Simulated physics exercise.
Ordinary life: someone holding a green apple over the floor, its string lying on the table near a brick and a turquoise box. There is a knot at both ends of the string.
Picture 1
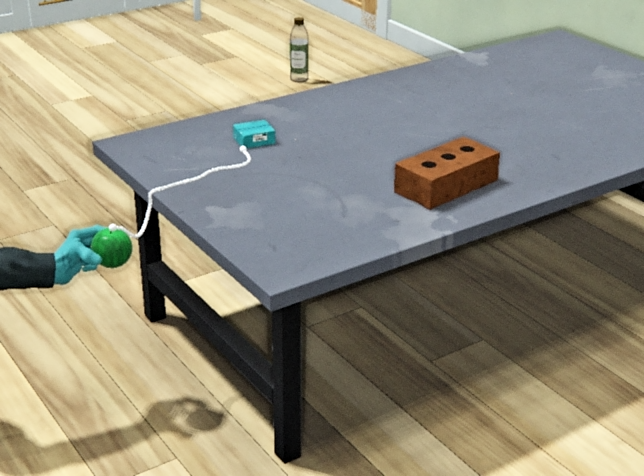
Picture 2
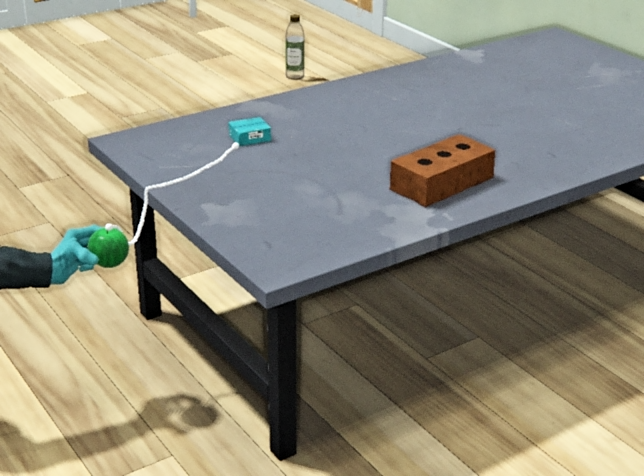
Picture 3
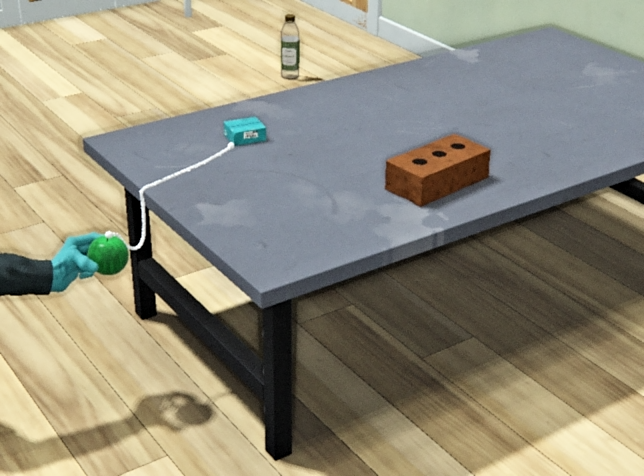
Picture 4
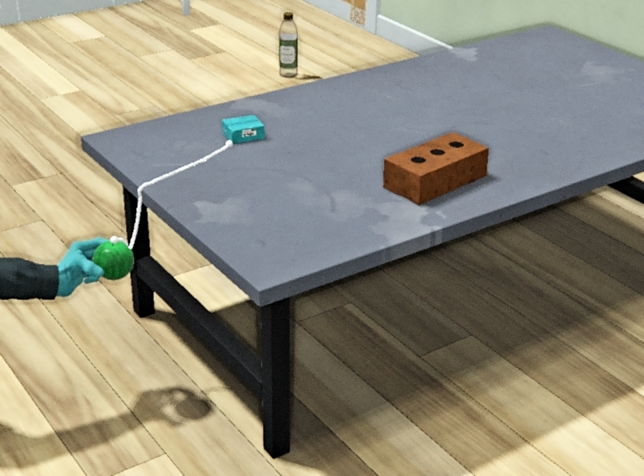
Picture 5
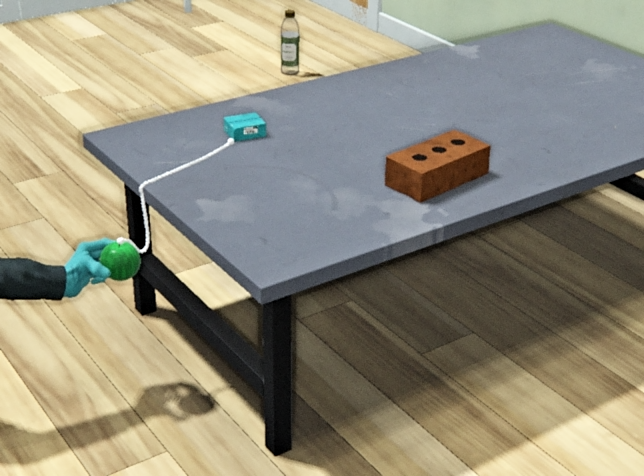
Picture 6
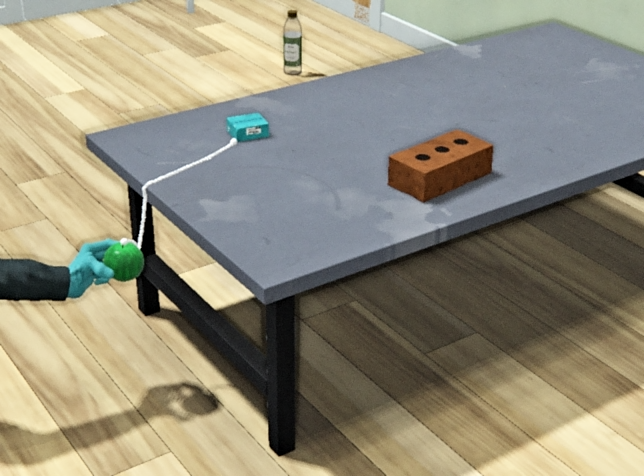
The footage shows a turquoise-gloved hand holding a round green object beside a gray table, shifting slightly downward and then right, while its white string, tied to a turquoise box near a still brick, straightens somewhat.
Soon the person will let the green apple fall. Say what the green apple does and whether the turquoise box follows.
By the end the green apple has gone all the way down, and the turquoise box has been taken down too.
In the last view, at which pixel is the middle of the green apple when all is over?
About (109, 385).
Then, 0.30 s past the final frame, apple on the floor near (138, 360); brick still; box tugged along near (200, 150).
Then, 0.58 s past the final frame, apple on the floor near (149, 358); brick still; box over the edge.
Then, 0.86 s past the final frame, apple on the floor near (135, 364); brick still; box down on the floor.
When it is over, apple on the floor near (110, 385); brick still; box down on the floor. The green apple reaches the floor and the turquoise box gets pulled over the edge.
